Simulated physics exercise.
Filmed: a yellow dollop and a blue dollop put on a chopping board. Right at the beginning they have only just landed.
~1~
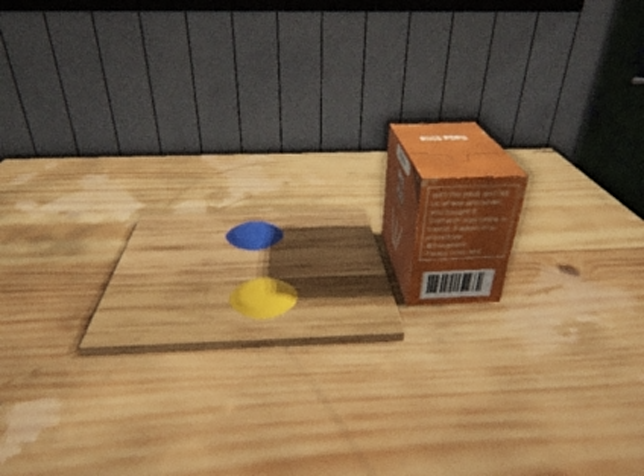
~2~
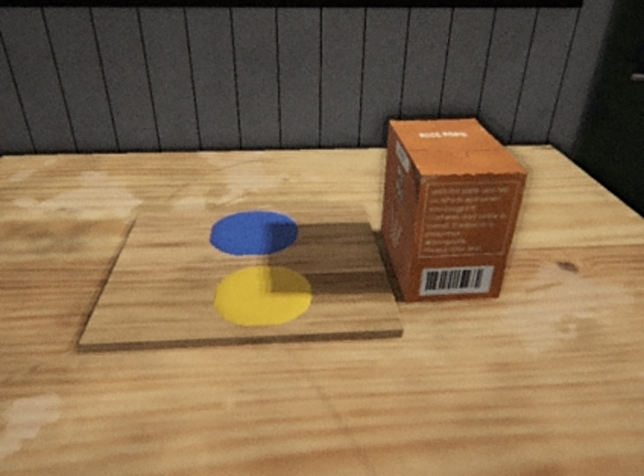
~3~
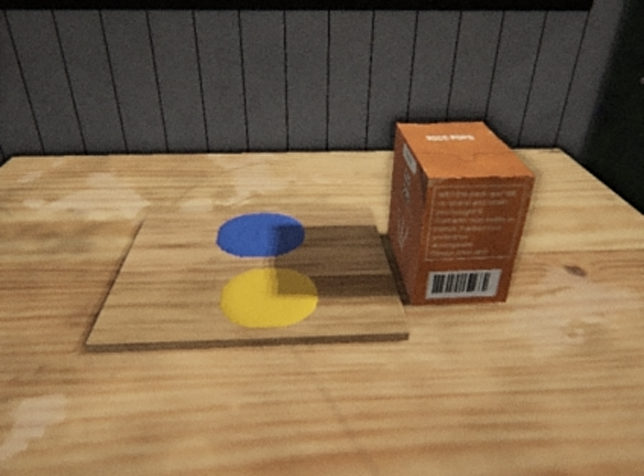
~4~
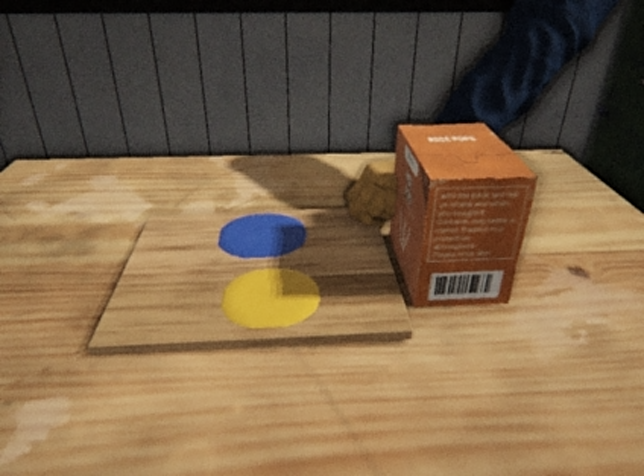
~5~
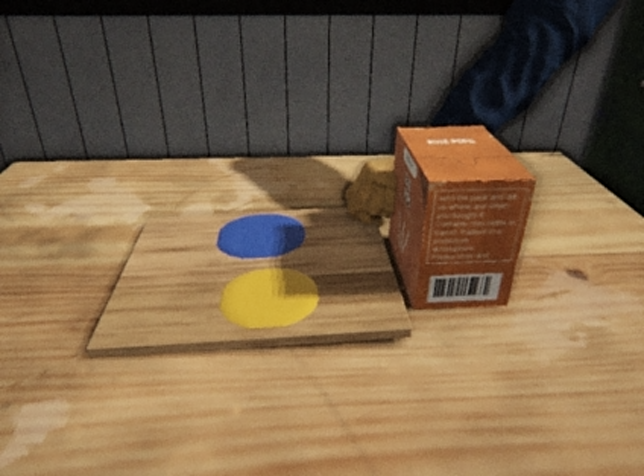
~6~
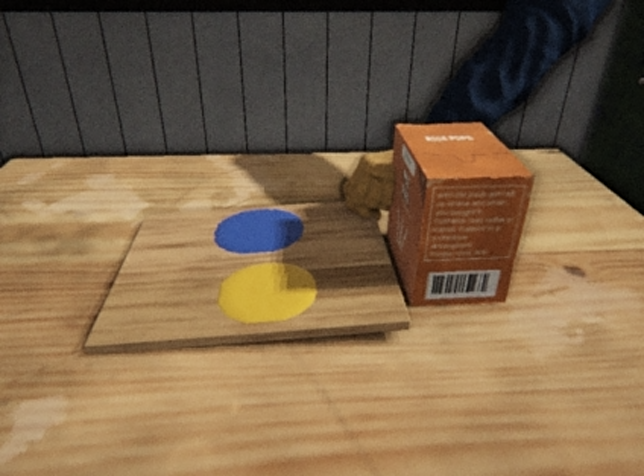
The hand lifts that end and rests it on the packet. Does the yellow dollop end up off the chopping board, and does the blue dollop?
In short, the yellow dollop ends up off it; the blue dollop ends up off it.
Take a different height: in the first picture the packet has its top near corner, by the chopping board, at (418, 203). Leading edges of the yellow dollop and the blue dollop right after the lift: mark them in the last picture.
(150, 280); (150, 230).
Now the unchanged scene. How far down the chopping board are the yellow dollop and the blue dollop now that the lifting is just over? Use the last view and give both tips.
I'd say close to (130, 283) for the first and close to (138, 233) for the second.
Next, slope about 33°; the yellow dollop has crept down a long way; the blue dollop has crept down a long way.
After that, the yellow dollop is dripping off the low end; the blue dollop is dripping off the low end.
Finally, slope about 33°; the yellow dollop is dripping off the low end; the blue dollop is dripping off the low end.
